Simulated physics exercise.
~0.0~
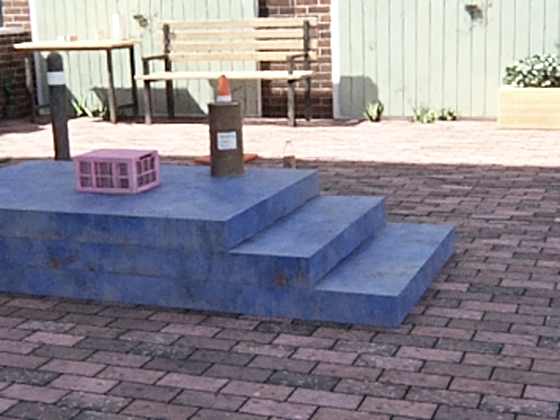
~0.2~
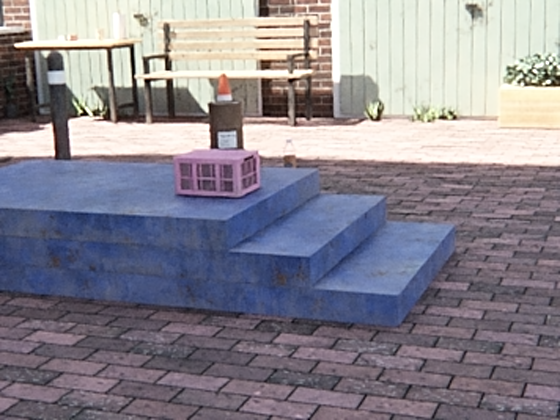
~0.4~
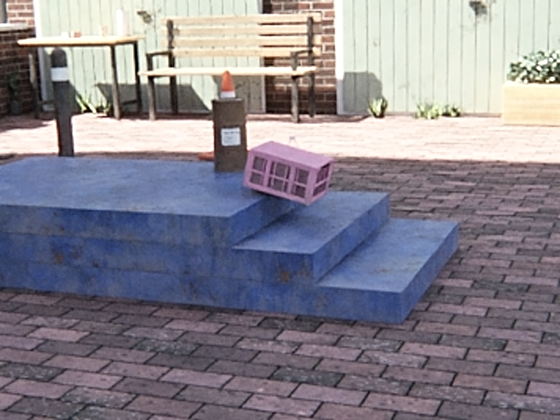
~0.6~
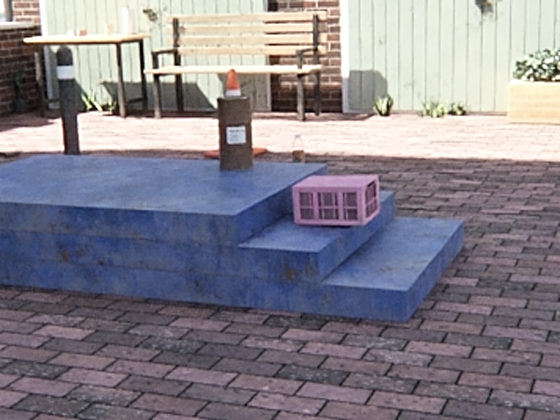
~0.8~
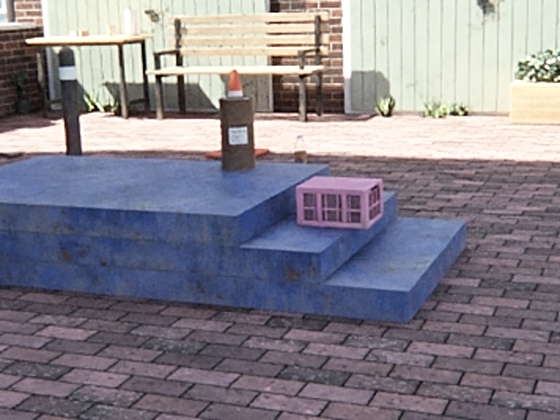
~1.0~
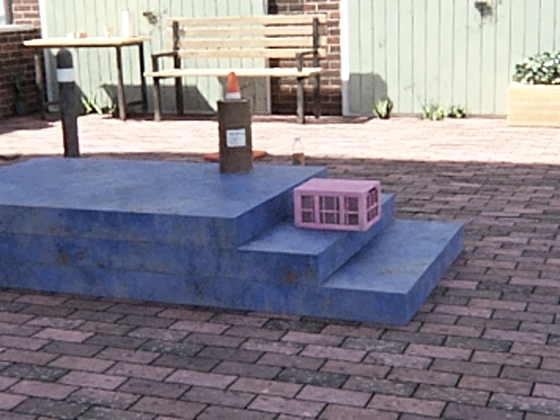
A pink crate slides right along a blue landing, tips over the edge, and rests on the step below.
